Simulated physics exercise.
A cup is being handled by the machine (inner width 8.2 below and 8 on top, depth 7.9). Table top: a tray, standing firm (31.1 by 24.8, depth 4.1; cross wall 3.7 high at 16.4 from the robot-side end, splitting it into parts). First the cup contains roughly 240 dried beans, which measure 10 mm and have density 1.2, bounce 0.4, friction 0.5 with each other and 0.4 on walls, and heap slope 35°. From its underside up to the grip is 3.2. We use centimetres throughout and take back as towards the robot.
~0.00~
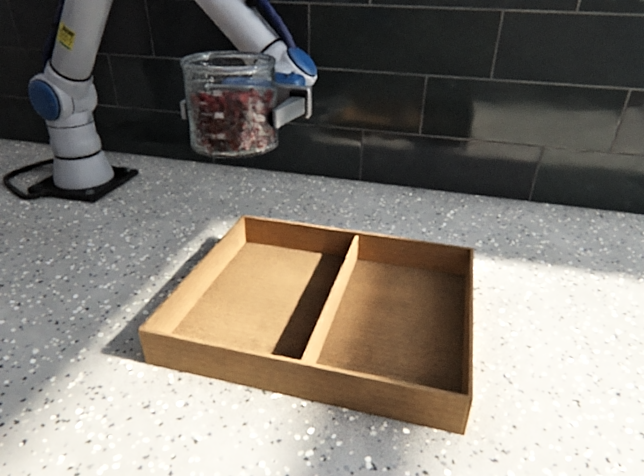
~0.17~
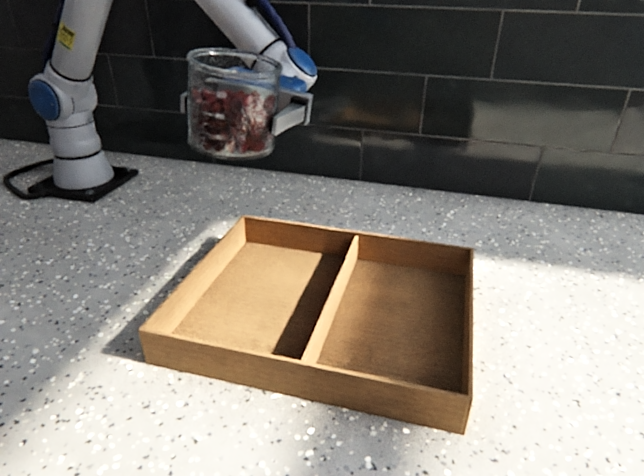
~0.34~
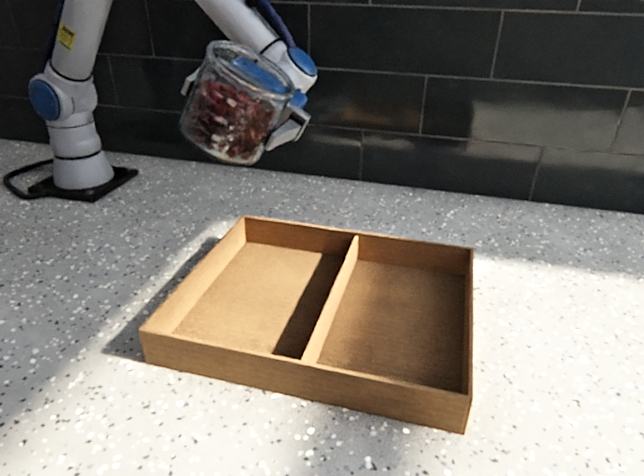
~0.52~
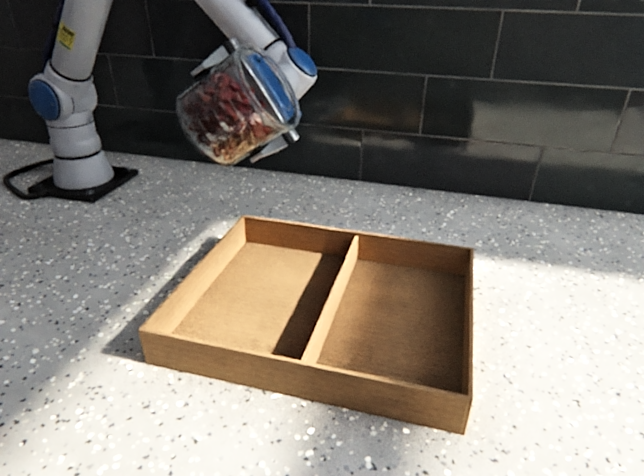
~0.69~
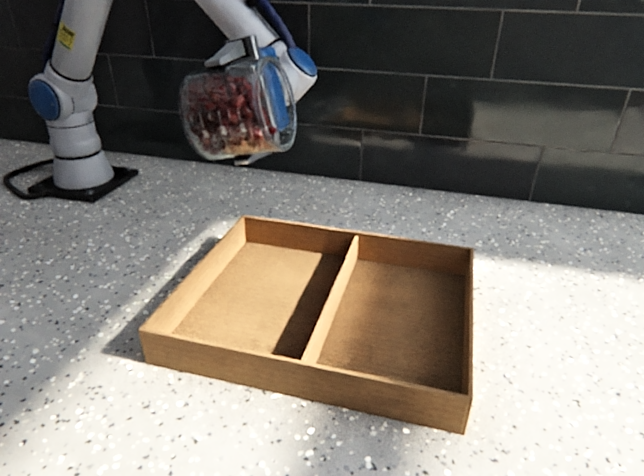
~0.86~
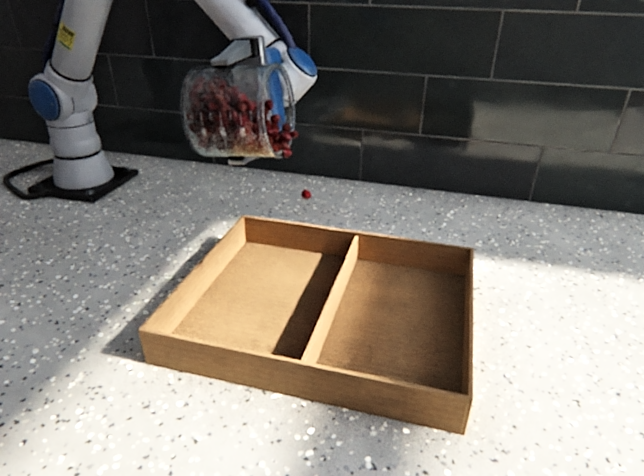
On a speckled countertop beside a dark tiled wall, a robot arm held a clear jar of small red beans above a divided wooden tray, tilted it steeply sideways, and one bean dropped out.
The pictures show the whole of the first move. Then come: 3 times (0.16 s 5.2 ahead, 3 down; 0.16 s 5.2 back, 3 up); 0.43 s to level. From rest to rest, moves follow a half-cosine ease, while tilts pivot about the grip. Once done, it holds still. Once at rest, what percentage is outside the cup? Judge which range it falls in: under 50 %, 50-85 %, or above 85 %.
It falls in the 50-85 % range.
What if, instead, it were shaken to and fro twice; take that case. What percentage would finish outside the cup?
About 50 per cent in that case.
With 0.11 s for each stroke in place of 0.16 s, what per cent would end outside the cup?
Around 75 percent.
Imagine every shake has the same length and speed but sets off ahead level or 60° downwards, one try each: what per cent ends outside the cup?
First try some 90 %, second try some 15 %.
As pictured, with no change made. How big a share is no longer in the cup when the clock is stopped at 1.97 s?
Share gone by then: Near 60 %.
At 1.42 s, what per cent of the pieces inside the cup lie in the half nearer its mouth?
Near 65 %.
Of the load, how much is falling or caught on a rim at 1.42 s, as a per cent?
About 5 %.
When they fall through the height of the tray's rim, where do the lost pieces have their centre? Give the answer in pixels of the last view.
I'd put it somewhere near (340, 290).
After 1.42 s, tilted 85° forward, highest piece 22 above the table; 155 in the cup, 43 in the far-side part, 33 in the robot-side part, 13 in flight or on a rim.
After 1.97 s, tilted 61° forward, highest piece 23 above the table; 100 in the cup, 74 in the far-side part, 70 in the robot-side part.
After 2.45 s, level, highest piece 25 above the table; 99 in the cup, 74 in the far-side part, 71 in the robot-side part.
After 3.50 s, level, highest piece 25 above the table; 99 in the cup, 74 in the far-side part, 71 in the robot-side part.
At rest, 99 in the cup, 74 in the far-side part, 71 in the robot-side part. That is 59 % outside the cup.
